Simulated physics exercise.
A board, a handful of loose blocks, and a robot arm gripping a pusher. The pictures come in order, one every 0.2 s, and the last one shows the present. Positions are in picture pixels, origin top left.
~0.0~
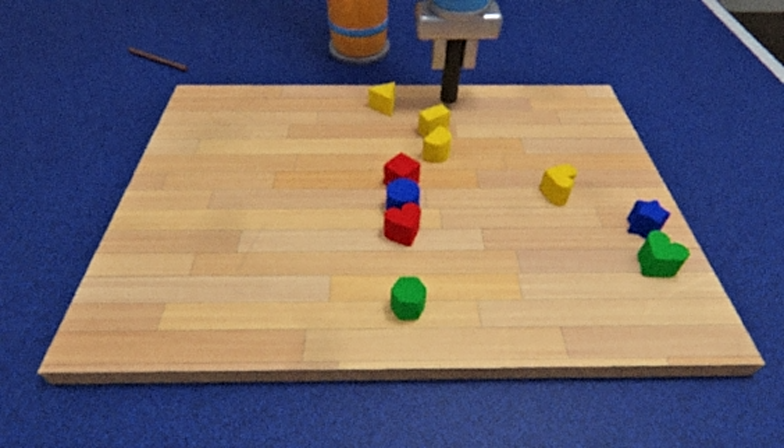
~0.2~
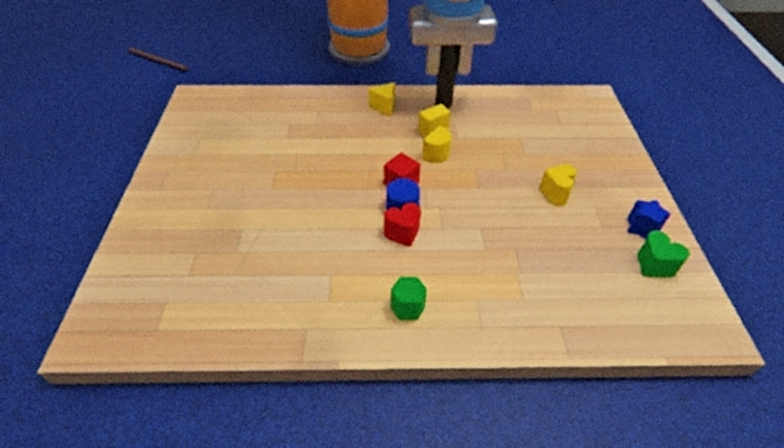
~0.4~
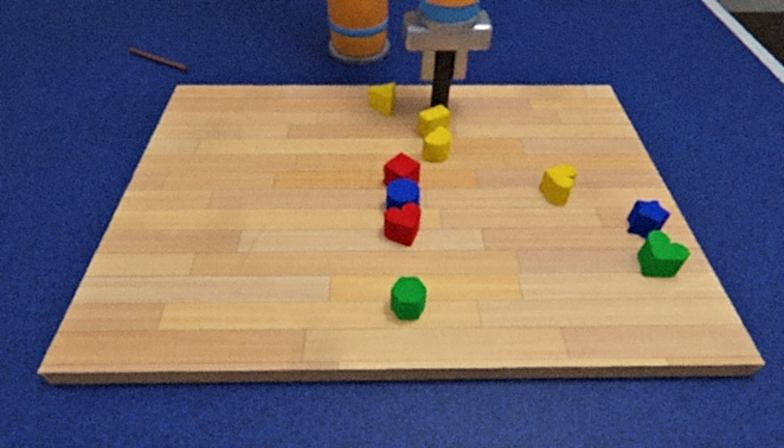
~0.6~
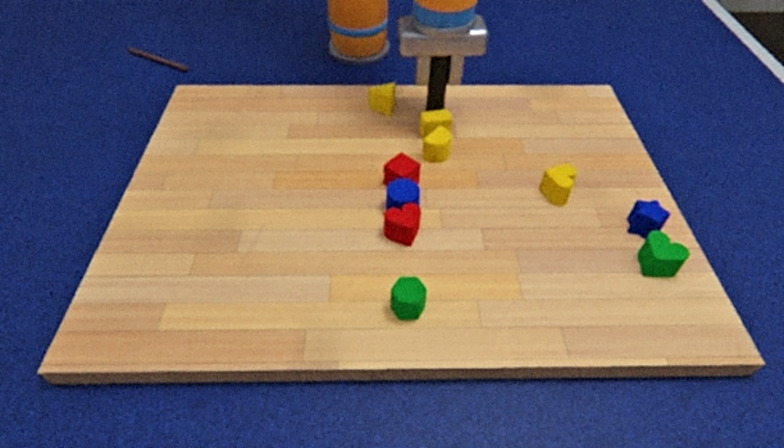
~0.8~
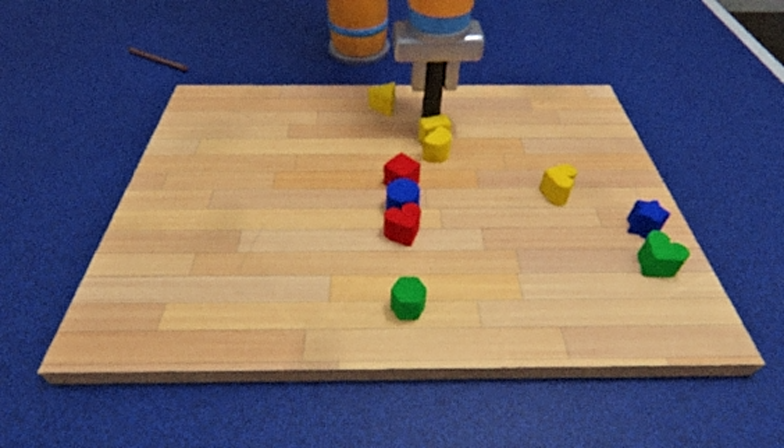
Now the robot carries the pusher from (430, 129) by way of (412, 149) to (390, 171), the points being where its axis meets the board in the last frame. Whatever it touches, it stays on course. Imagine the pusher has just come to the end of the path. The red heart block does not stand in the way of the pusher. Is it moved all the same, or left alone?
My prediction: It remains in place.
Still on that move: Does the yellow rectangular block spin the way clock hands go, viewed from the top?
I expect not.
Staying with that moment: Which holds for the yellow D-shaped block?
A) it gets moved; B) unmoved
The answer is A.
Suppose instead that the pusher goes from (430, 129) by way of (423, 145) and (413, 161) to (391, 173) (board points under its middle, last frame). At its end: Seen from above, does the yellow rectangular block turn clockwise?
No, that is not how it ends up.
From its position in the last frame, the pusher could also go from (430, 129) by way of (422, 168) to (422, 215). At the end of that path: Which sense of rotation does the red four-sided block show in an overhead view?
Rotation: Clockwise.
The first path, step by step. One third of the way, pusher at (419, 135); yellow rectangular block at (437, 129), turned 25° anticlockwise; yellow D-shaped block at (445, 142).
Two thirds of the way, pusher at (405, 149); yellow rectangular block at (437, 130), turned 35° anticlockwise; yellow D-shaped block at (446, 143).
At the end, pusher at (390, 164); red heart block still; yellow rectangular block at (437, 130), turned 35° anticlockwise; yellow D-shaped block at (446, 143).
